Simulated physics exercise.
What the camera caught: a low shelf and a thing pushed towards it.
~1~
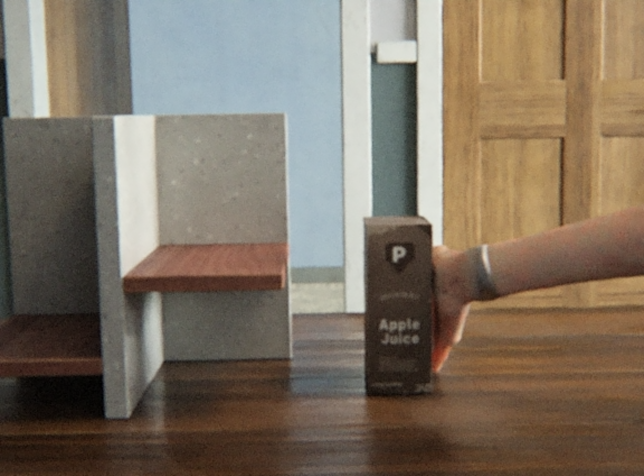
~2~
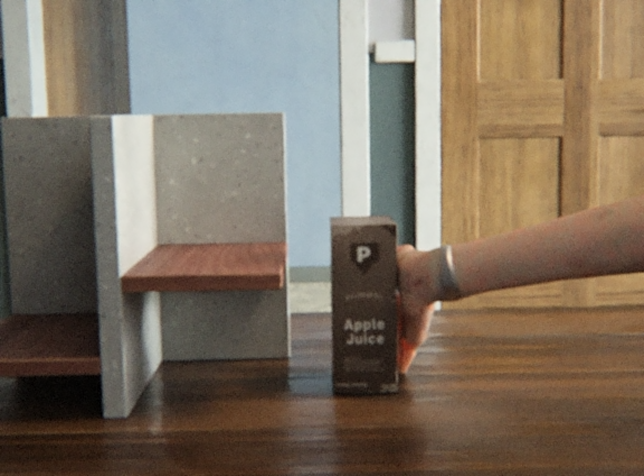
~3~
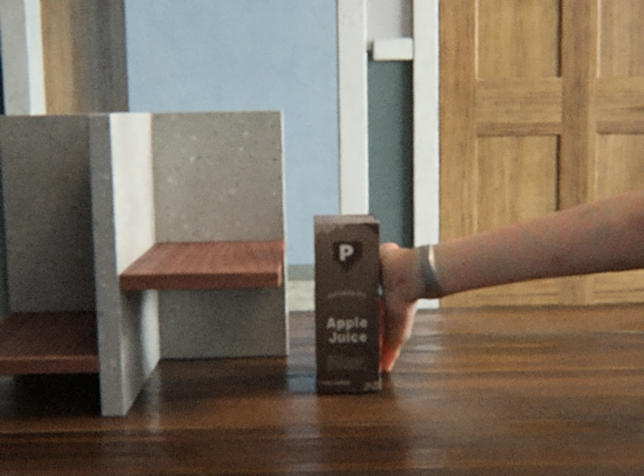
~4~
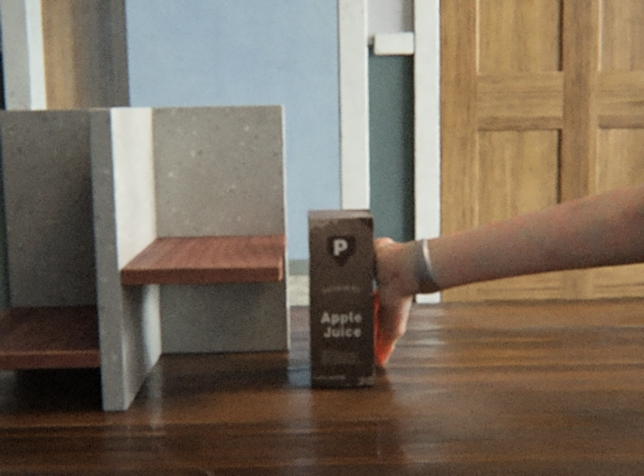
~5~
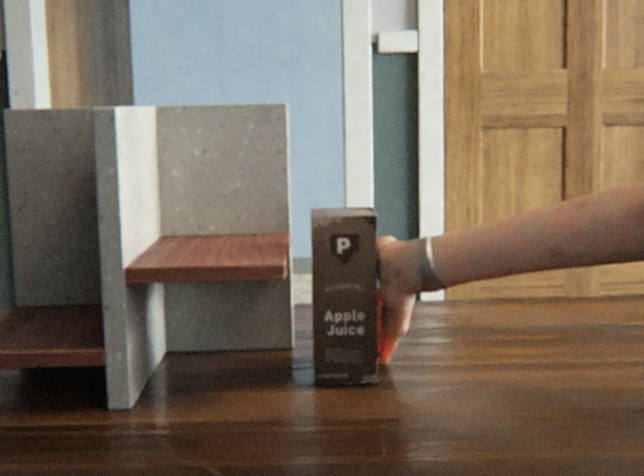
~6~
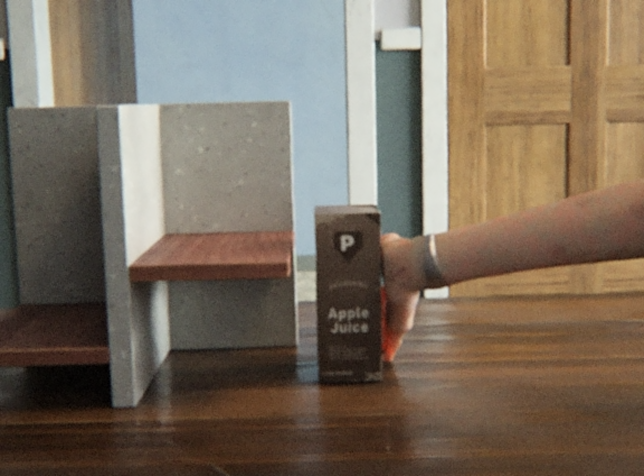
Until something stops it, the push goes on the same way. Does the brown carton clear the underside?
It snags.
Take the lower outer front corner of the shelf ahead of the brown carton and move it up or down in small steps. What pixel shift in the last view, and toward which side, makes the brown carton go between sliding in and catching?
About 56 pixels up.
Then, 0.20 s after the last picture, brown carton sliding up to the opening near (341, 291).
Then, 0.28 s after the last picture, brown carton sliding up to the opening near (326, 291).
Then, 0.66 s after the last picture, brown carton stopped at the opening near (326, 291).
At rest, the brown carton stops at the shelf, near (326, 291).
